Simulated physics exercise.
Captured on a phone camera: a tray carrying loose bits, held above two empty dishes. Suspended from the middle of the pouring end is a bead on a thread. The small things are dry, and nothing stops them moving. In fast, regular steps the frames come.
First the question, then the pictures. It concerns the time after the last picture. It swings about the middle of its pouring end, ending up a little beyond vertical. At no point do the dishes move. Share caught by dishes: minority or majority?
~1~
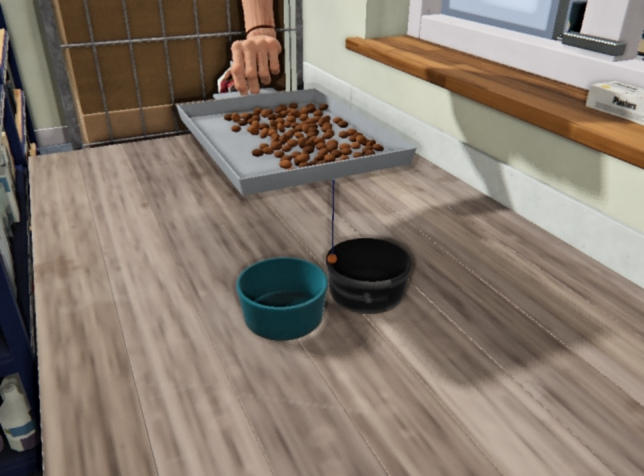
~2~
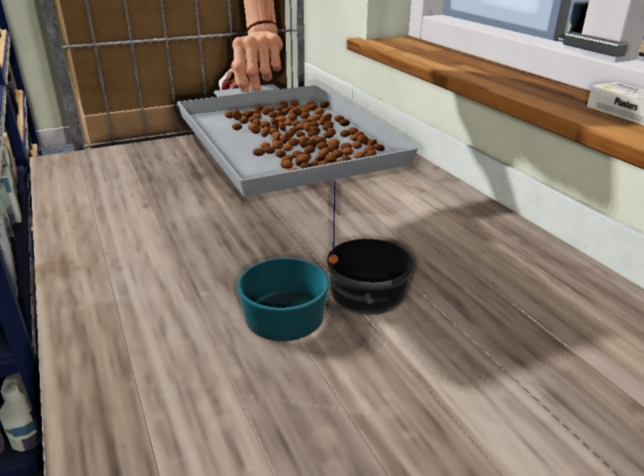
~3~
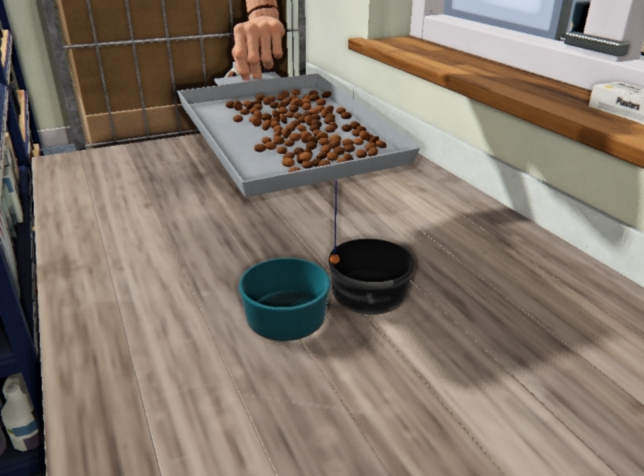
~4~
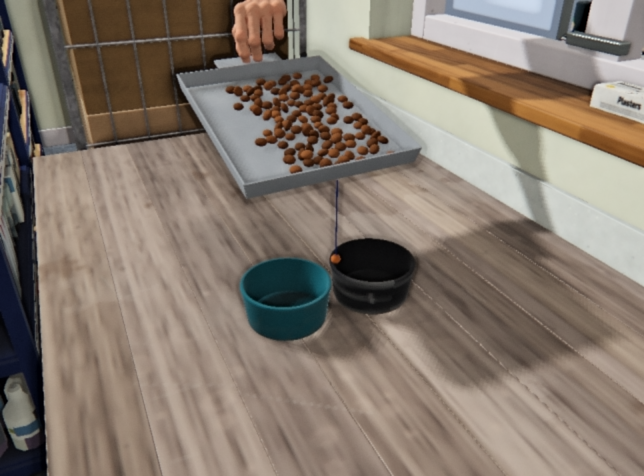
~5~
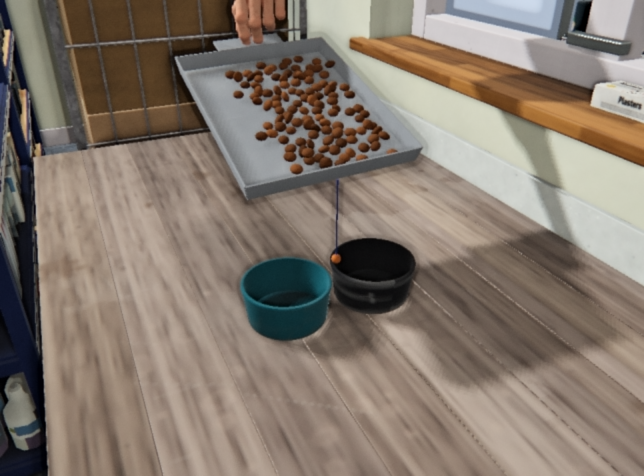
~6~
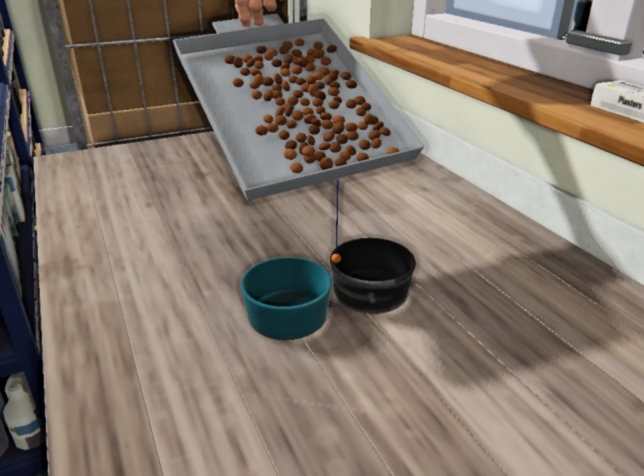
Minority.
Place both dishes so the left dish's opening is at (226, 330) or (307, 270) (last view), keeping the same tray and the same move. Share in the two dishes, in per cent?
60 %, 10 %.
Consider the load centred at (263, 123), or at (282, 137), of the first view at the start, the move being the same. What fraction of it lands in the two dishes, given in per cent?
From the first start you get 20 in a hundred, from the second 30 in a hundred.
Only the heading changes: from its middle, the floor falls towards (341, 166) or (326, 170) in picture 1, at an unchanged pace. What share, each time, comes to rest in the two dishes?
Near 20 % and 10 %.
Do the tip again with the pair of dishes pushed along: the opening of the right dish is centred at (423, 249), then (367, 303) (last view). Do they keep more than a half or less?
The pair would catch the lesser share the first time and the greater share the second time.
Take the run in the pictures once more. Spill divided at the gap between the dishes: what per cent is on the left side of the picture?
Estimate: About 30 in every hundred.
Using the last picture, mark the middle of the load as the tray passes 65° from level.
Somewhere near pixel (332, 148).
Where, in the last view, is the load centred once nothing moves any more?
Roughly at (342, 351).
Just after the last frame, tray tipped steeply; every one on the tray.
A moment on, tray tipped past a quarter turn; roughly a third on the tray; about a tenth in the left dish; roughly half outside both; about a tenth in the air.
Further on, tray tipped past a quarter turn; about a tenth in the left dish; the larger part outside both.
When it is over, tray tipped past a quarter turn; about a tenth in the left dish; not one in the right dish; the larger part outside both.
